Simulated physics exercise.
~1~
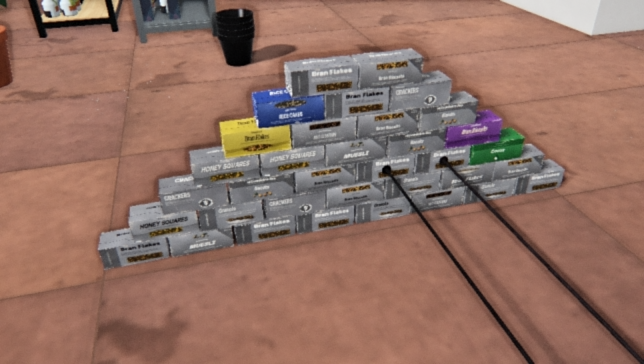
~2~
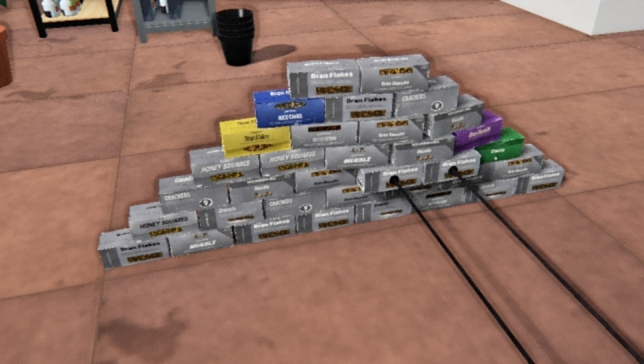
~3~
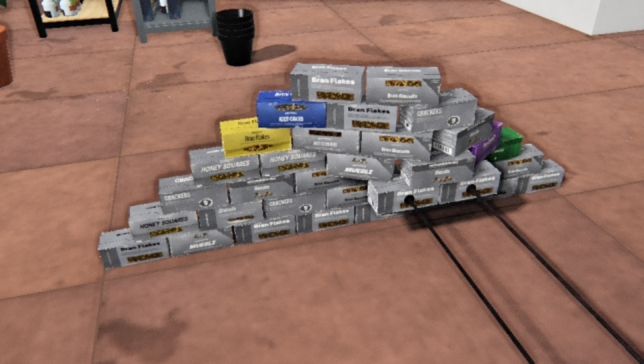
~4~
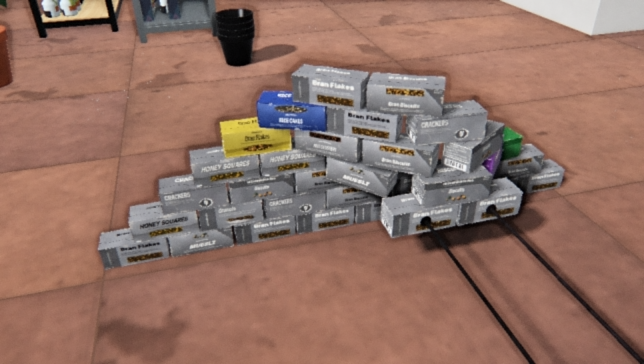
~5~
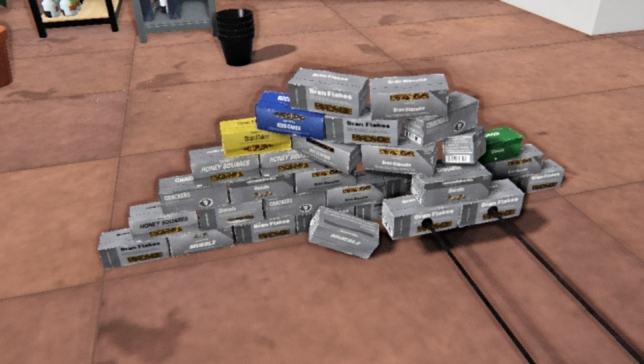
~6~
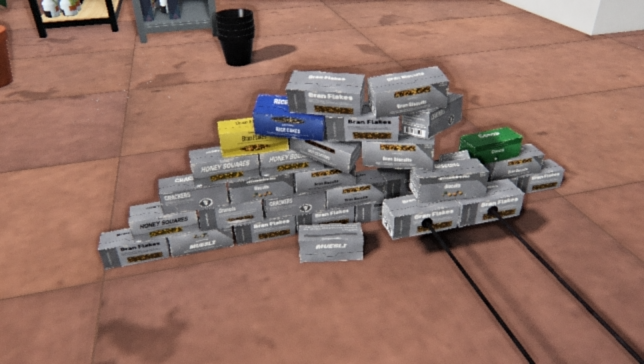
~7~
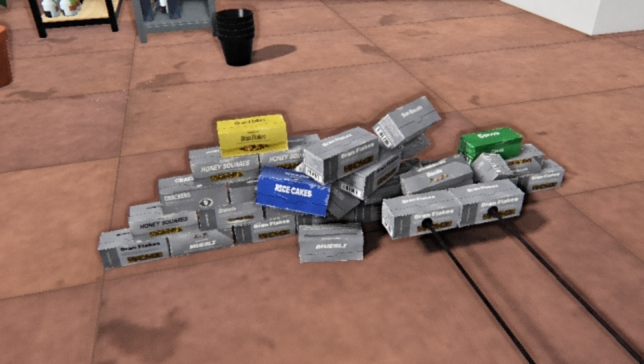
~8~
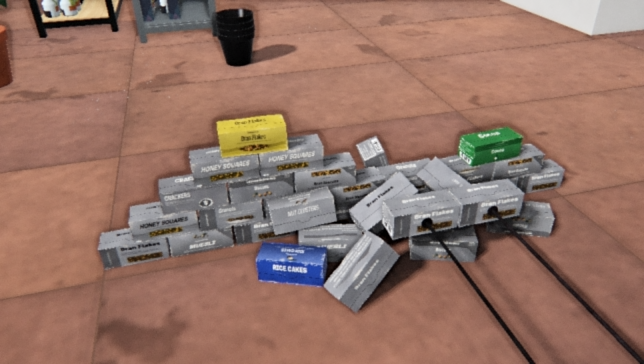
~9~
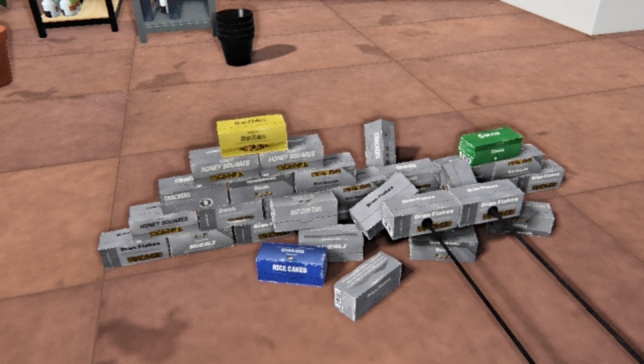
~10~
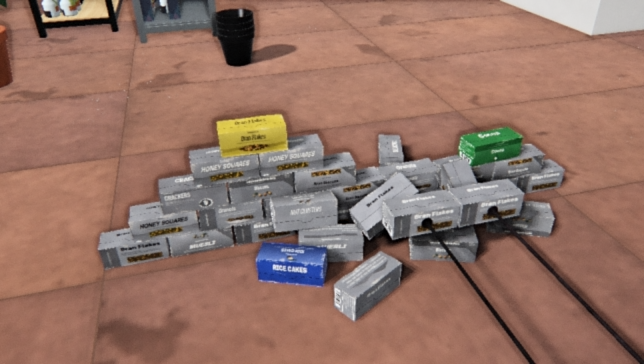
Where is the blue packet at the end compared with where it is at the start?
At the start the blue packet sits high in the wall, just above and to the right of the yellow one. At the end it lies on the floor in front of the collapsed stack.
